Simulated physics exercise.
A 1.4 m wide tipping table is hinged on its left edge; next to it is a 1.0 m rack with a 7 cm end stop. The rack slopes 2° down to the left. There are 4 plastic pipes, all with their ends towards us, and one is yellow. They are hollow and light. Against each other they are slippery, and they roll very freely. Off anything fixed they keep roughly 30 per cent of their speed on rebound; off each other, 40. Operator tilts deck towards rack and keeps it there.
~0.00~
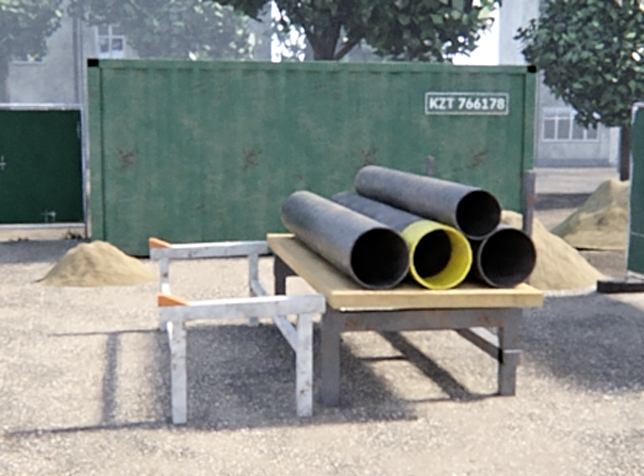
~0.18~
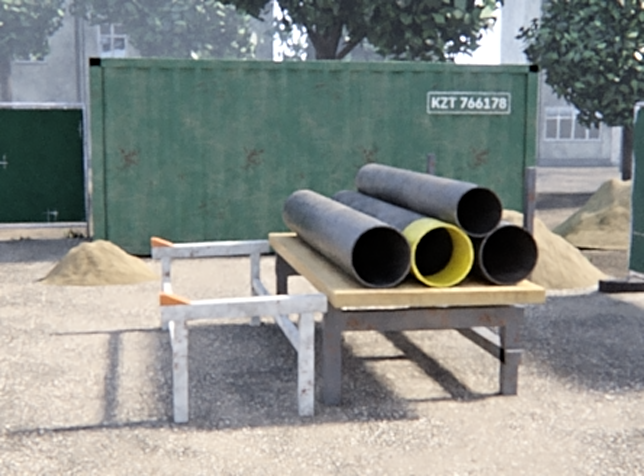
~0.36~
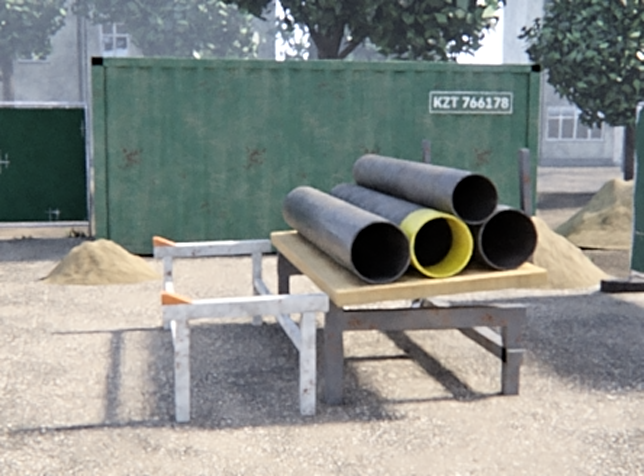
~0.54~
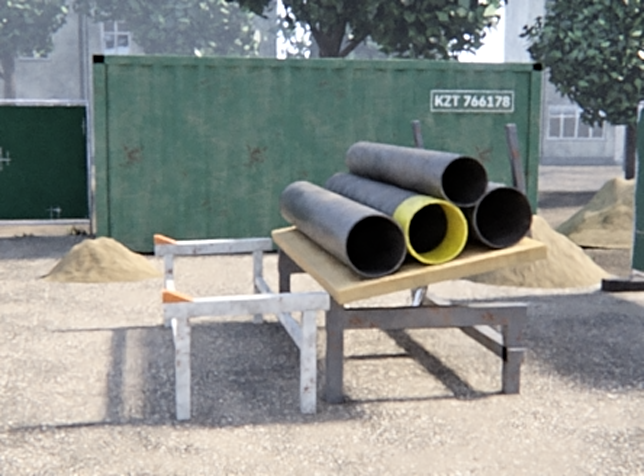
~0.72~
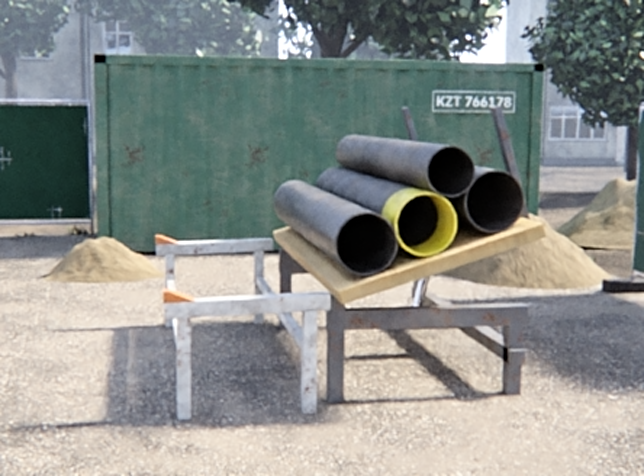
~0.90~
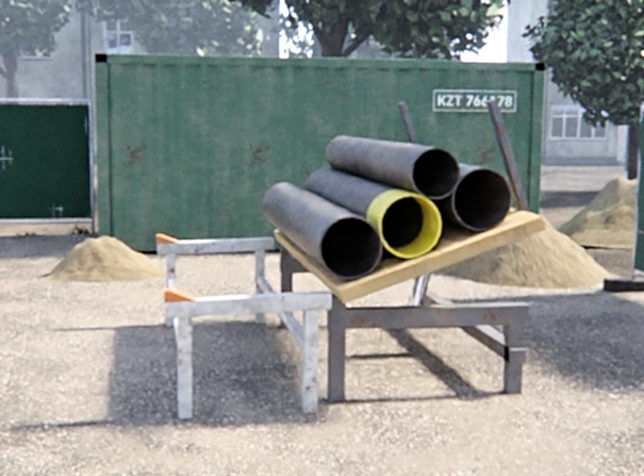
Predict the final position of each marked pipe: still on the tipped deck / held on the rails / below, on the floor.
Final position: Below, on the floor.
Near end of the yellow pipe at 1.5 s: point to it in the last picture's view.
Its near end sits close to (308, 262).
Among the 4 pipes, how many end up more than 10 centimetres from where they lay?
The tally comes to 4.
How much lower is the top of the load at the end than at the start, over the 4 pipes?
Roughly 25 cm.
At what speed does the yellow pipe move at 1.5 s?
Roughly 1.5 m/s.
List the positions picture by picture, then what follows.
Yellow (442, 258); deck tilted 1° back; stop top at (160, 297), in the first frame.
Yellow (443, 256); deck tilted 1° back, in the second frame.
Yellow (442, 246); deck tilted 4° to the rack, in the third frame.
Yellow (437, 232); deck tilted 11° to the rack, in the fourth frame.
Yellow (427, 225); deck tilted 17° to the rack, in the fifth frame.
Yellow (411, 226); deck tilted 19° to the rack, in the sixth frame.
Then, 1.5 s in, yellow is on the rack, 85 cm from the rack's far end, rolling left; 0 lost over the end.
Then, 2.3 s in, yellow is beyond the stop and falling; 2 lost over the end.
In the end (5.2 s), yellow is beyond the stop, on the ground; 2 lost over the end.
